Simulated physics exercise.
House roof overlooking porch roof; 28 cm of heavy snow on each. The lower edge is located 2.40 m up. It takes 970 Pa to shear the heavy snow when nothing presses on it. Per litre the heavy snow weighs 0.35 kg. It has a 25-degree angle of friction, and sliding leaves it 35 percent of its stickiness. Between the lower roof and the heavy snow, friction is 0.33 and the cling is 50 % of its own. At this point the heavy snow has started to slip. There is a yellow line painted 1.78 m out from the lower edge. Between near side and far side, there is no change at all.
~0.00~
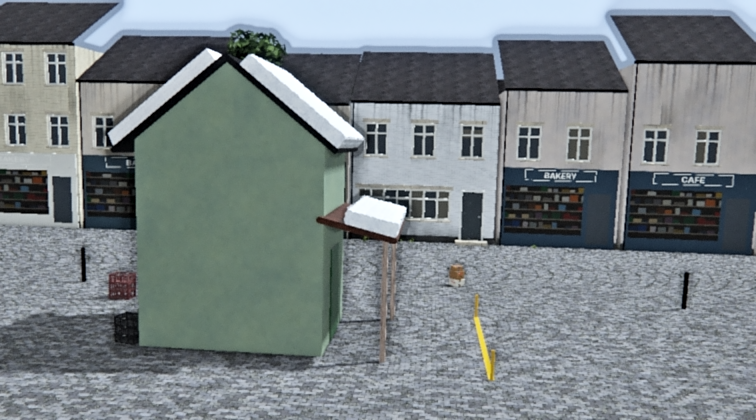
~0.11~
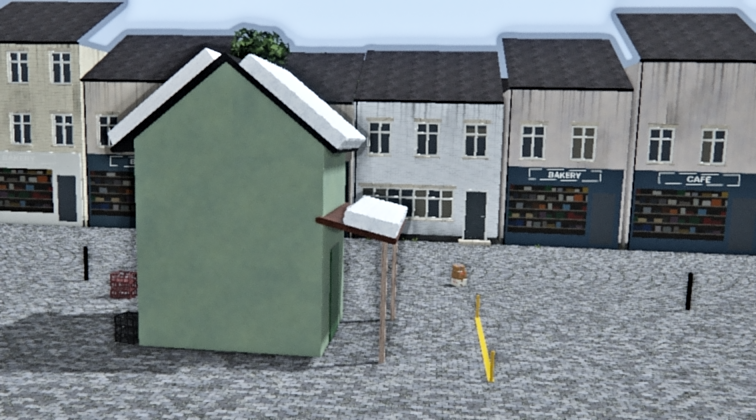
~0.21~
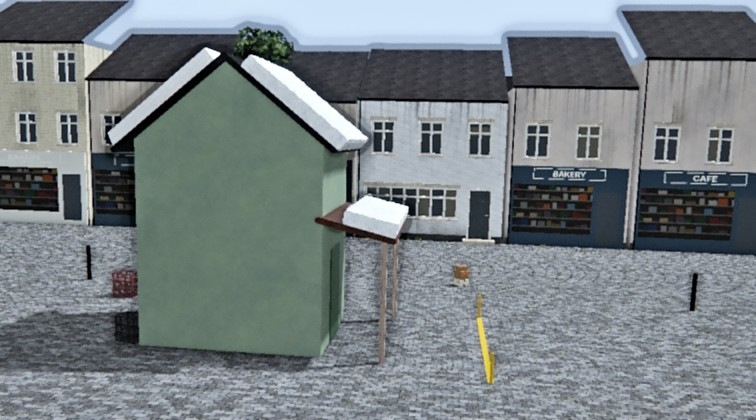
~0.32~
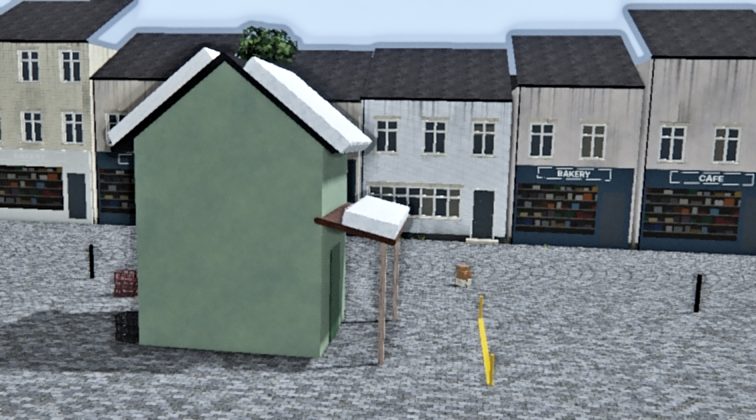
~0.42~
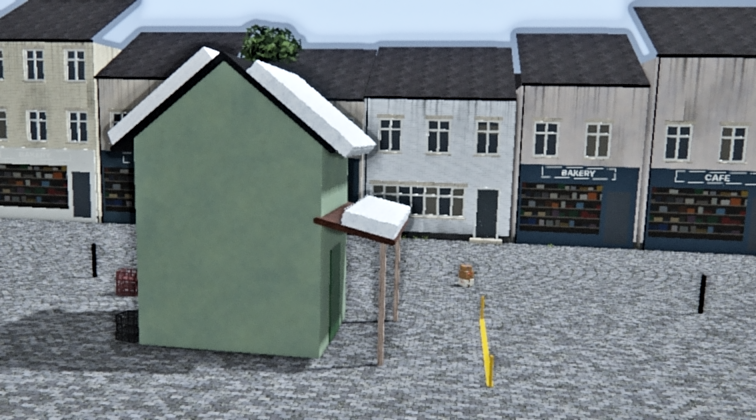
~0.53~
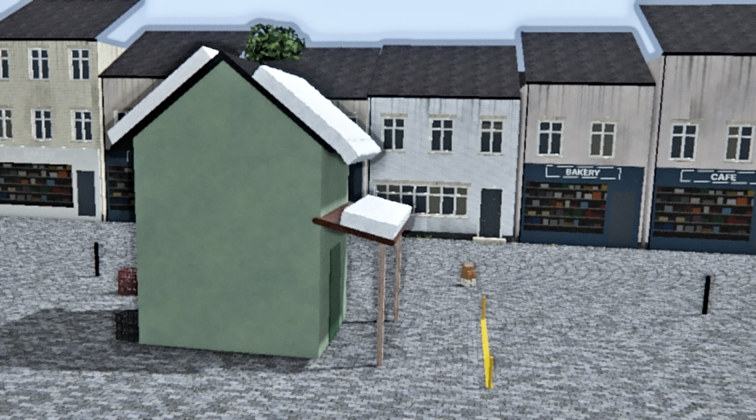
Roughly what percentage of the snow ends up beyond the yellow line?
Around 40 %.
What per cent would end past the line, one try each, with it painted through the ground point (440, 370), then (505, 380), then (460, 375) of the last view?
In order, some 65, 30 and 50 percent would end past it.
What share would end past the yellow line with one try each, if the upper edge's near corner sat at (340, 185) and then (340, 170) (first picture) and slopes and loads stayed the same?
Around 8 percent, then around 25 percent.
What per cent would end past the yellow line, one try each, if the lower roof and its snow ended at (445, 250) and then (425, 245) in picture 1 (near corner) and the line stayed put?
Try 1: 30 %; try 2: 30 %.
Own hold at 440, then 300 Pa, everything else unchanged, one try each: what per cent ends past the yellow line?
The answers, in order, are 40 % and 45 %.
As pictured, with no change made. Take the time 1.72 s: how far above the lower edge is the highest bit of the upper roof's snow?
Snow top above lower edge: Approx. 0.5 m.
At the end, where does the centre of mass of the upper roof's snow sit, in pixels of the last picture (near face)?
About (496, 358).
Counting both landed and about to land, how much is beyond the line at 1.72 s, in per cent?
I'd put it at close to 0 in a hundred.
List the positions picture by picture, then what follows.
Foremost bit of the heavy snow at (340, 132), in the first picture.
Foremost bit of the heavy snow at (340, 133), its middle shifted 1.4 cm, in the second picture.
Foremost bit of the heavy snow at (341, 134), its middle shifted 5.9 cm, 2 % of it past the upper edge, in one piece, in the third picture.
Foremost bit of the heavy snow at (343, 137), its middle shifted 14 cm, 6 % of it past the upper edge, in one piece, in the fourth picture.
Foremost bit of the heavy snow at (347, 150), its middle shifted 25 cm, 11 % of it past the upper edge, in one piece, in the fifth picture.
Foremost bit of the heavy snow at (352, 148), its middle shifted 40 cm, 17 % of it past the upper edge, cracking, in the sixth picture.
After 1.07 s, none is below the lower edge and 0 % is past the line.
After 1.72 s, 55 % is below the lower edge and 0 % is past the line.
After 2.36 s, 75 % is below the lower edge and 39 % is past the line.
After 3.00 s, 75 % is below the lower edge and 40 % is past the line.
After 3.10 s, 75 % is below the lower edge and 40 % is past the line.
